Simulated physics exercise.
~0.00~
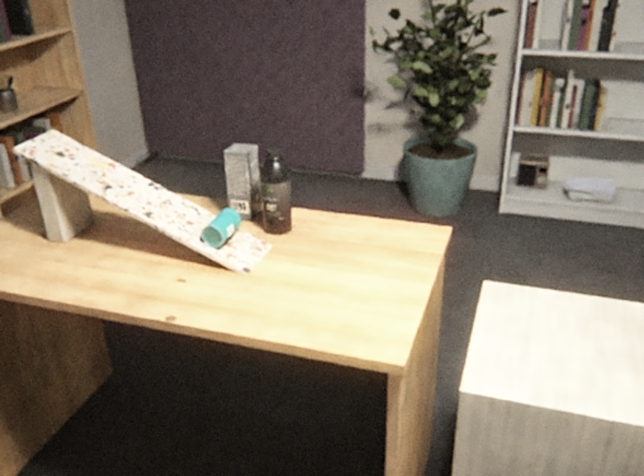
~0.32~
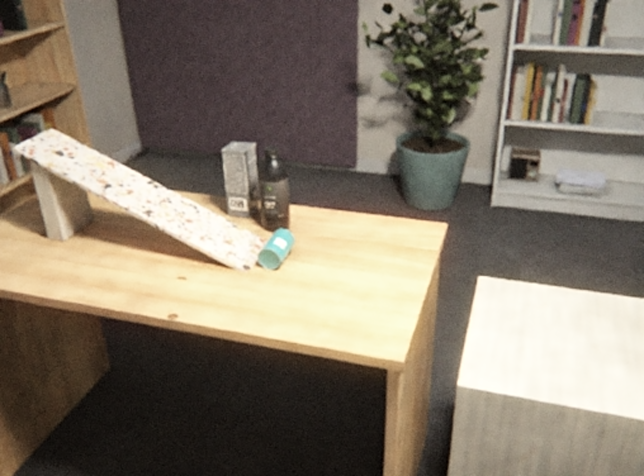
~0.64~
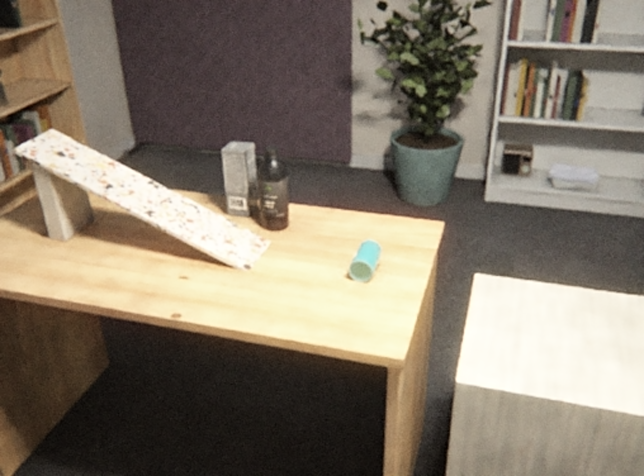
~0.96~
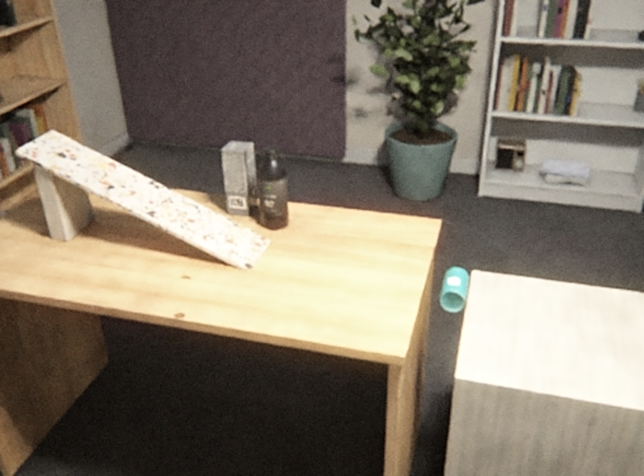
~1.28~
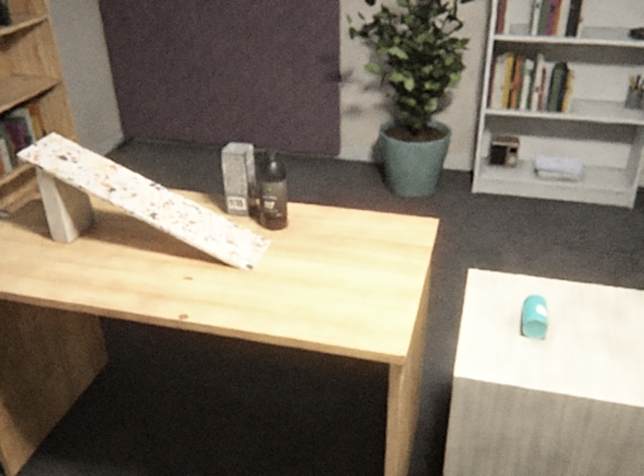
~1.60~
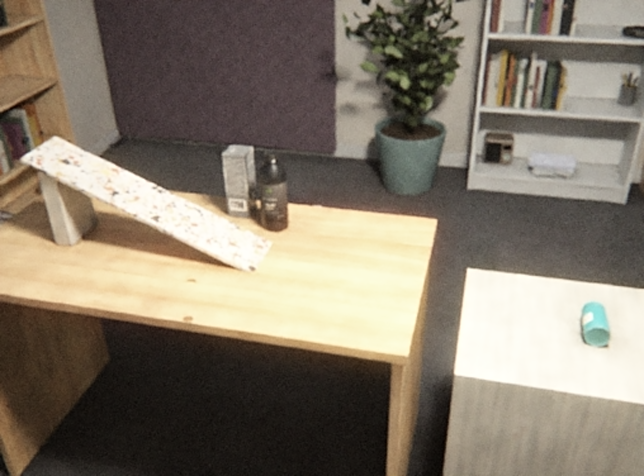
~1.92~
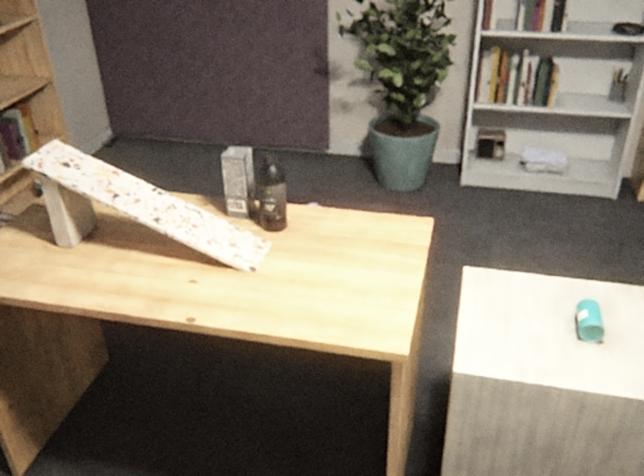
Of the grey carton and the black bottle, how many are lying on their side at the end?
None of them are, as the grey carton and the black bottle both still stand upright on the table.
A turquoise jar rolls off the ramp, crosses the gap and stays on the cabinet.
